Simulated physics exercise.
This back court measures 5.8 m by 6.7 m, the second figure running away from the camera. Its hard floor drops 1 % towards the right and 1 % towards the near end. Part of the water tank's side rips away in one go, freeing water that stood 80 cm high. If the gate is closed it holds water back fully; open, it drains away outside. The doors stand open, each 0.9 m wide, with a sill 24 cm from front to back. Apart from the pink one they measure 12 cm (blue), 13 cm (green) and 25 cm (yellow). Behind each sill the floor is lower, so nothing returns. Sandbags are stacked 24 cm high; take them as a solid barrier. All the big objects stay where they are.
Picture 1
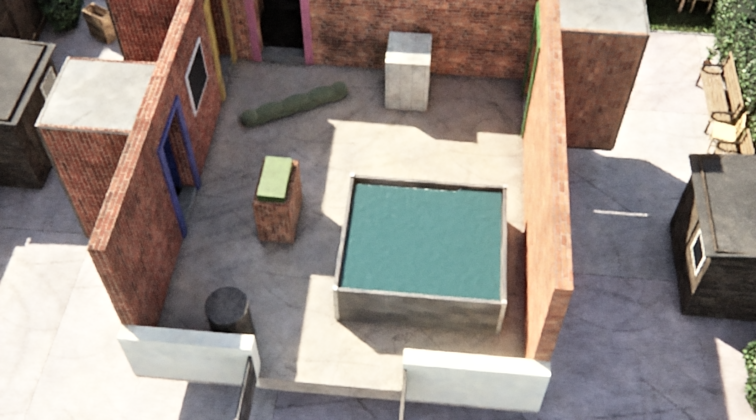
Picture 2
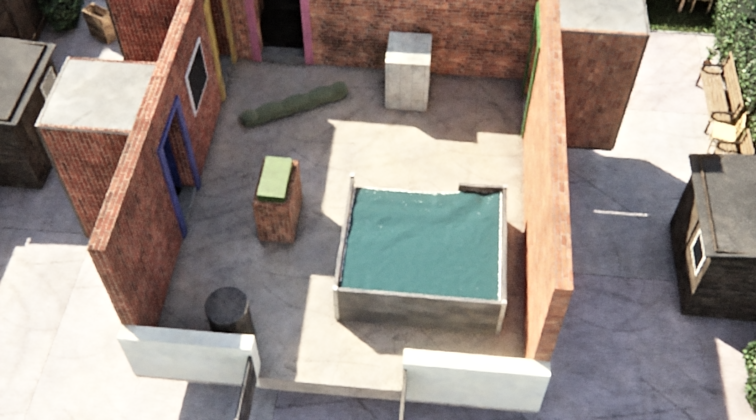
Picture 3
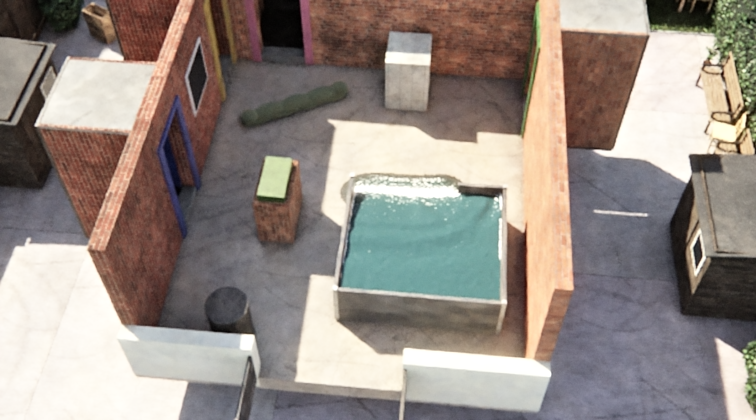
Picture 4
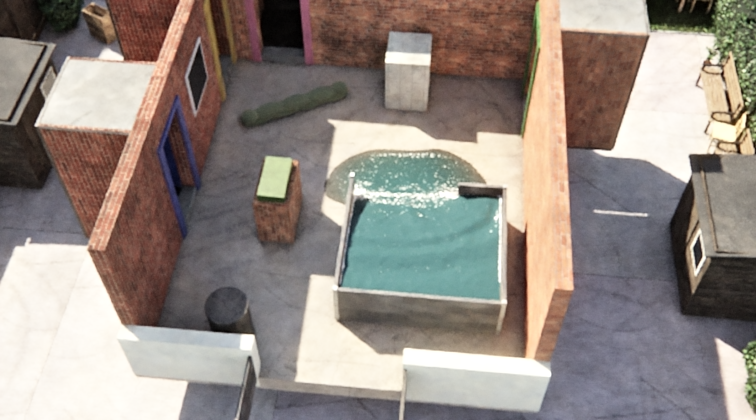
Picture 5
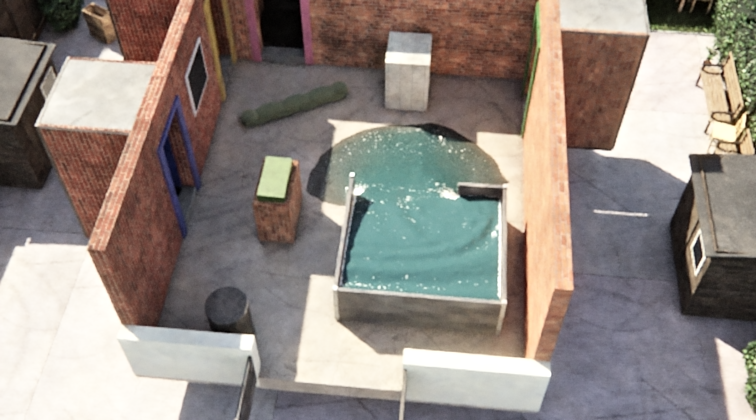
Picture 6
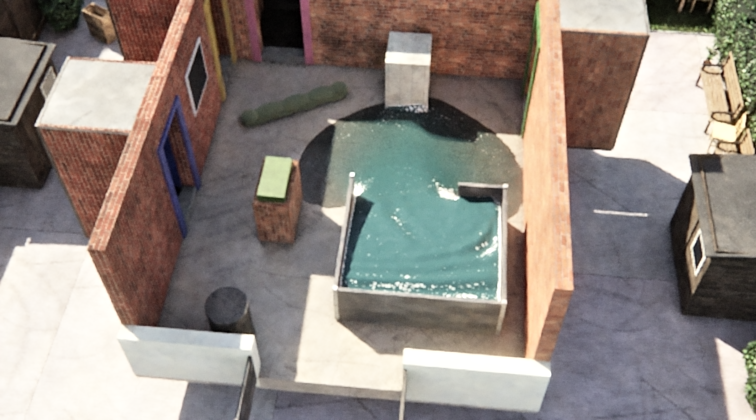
We see a walled court from above with a square tank of still, blue-green water; its far side breaks open, and water pours out, foaming at first, then spreads across the floor in a widening rounded pool toward a pale block.
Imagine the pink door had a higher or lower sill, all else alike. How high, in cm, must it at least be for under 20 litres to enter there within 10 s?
At least 7.5 cm or so.
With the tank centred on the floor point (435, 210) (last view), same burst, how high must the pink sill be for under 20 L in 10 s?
About 12.5 cm.
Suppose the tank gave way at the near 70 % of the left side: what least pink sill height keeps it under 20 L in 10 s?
About 11.5 cm.
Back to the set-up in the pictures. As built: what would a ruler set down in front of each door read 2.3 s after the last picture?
In cm: Blue 5, green 29, yellow 22, pink 8.
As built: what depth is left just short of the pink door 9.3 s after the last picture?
Roughly 9.0 cm deep.
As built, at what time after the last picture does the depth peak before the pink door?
At about 5.5 s.
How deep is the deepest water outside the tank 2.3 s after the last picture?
About 41 cm.
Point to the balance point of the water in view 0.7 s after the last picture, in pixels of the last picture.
Near (416, 214).
Then, 0.7 s after the last picture water covers 40 % of the floor, deepest (48 cm) near (409, 111); it has not reached the pink door.
Then, 2.3 s after the last picture water covers 55 % of the floor, deepest (41 cm) near (422, 73); 8 cm at the pink door, 0 litres in over its 17 cm sill.
Then, 9.3 s after the last picture water covers 95 % of the floor, deepest (18 cm) near (523, 388); 9 cm at the pink door, 0 litres in over its 17 cm sill.
At the pink door as built, the water peaked near 11 cm, 5.5 s after the last picture.
Run again over the same 10 s with other heights there, 26 litres in over 7 cm, 14 litres over 8.5 cm. The limit of 20 litres is kept from about 7.5 cm up.
